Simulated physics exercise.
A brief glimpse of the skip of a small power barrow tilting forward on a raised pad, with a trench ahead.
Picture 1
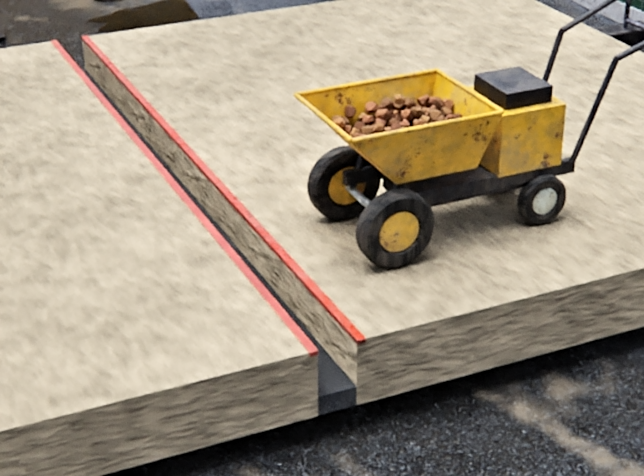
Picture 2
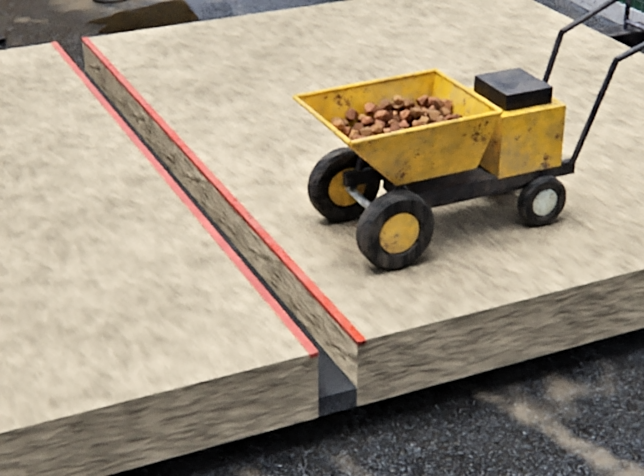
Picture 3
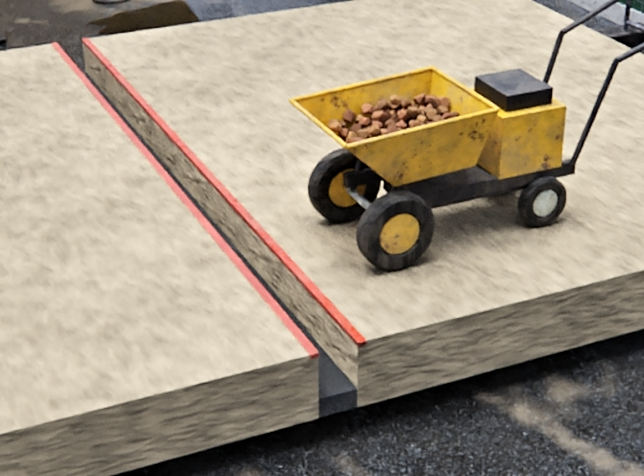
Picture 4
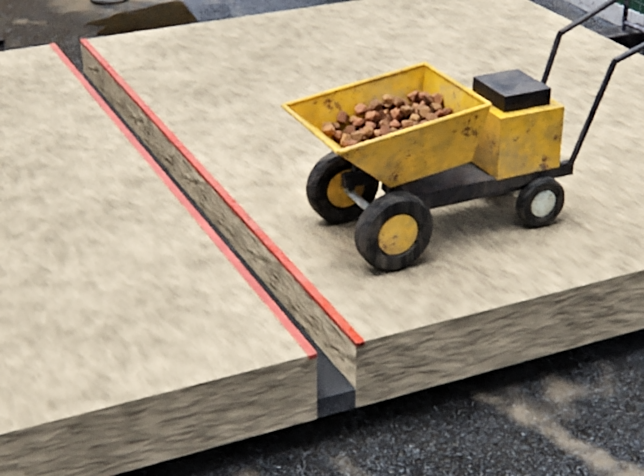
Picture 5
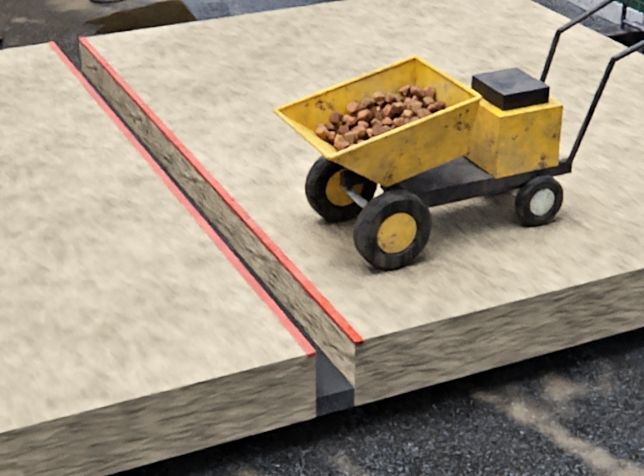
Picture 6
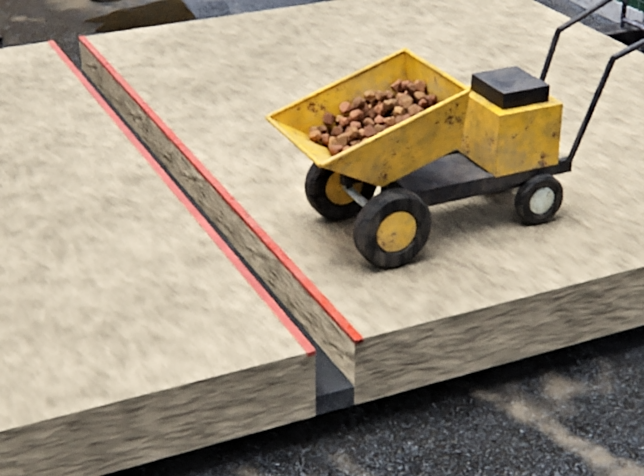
We see a small yellow barrow loaded with brown clods standing on a raised pad, right of a narrow red-edged trench; its skip starts level, then gradually tilts forward to the left while the wheels stay in place.
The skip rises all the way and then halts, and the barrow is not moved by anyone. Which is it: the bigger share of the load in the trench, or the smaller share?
The smaller share.
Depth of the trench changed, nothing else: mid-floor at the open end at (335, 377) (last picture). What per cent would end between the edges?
Something like 30 %.
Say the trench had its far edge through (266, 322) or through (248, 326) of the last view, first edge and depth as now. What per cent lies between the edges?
The first case gives around 70 percent, and the second around 90 percent.
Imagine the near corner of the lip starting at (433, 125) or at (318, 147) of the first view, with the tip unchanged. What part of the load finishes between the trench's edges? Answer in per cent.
Some 30 in a hundred, then some 0 in a hundred.
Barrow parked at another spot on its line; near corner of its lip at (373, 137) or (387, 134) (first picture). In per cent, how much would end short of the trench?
Roughly 0 percent first, then roughly 10 percent.
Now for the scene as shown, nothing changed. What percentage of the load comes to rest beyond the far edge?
60 per cent.
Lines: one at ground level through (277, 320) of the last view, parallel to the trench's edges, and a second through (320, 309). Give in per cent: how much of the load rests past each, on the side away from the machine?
Respectively 50 and 90 percent.
Shortly afterwards, skip tipped steeply; the whole lot in the skip.
Next, skip tipped steeply; all but a few in the skip; only a few in or heaped over the trench; only a few beyond it; only a few falling.
Some moments later, skip tipped right over; near a quarter in the skip; near a quarter in or heaped over the trench; near half beyond it.
In the end, skip tipped right over; a little in the skip; near a quarter in or heaped over the trench; near two thirds beyond it.
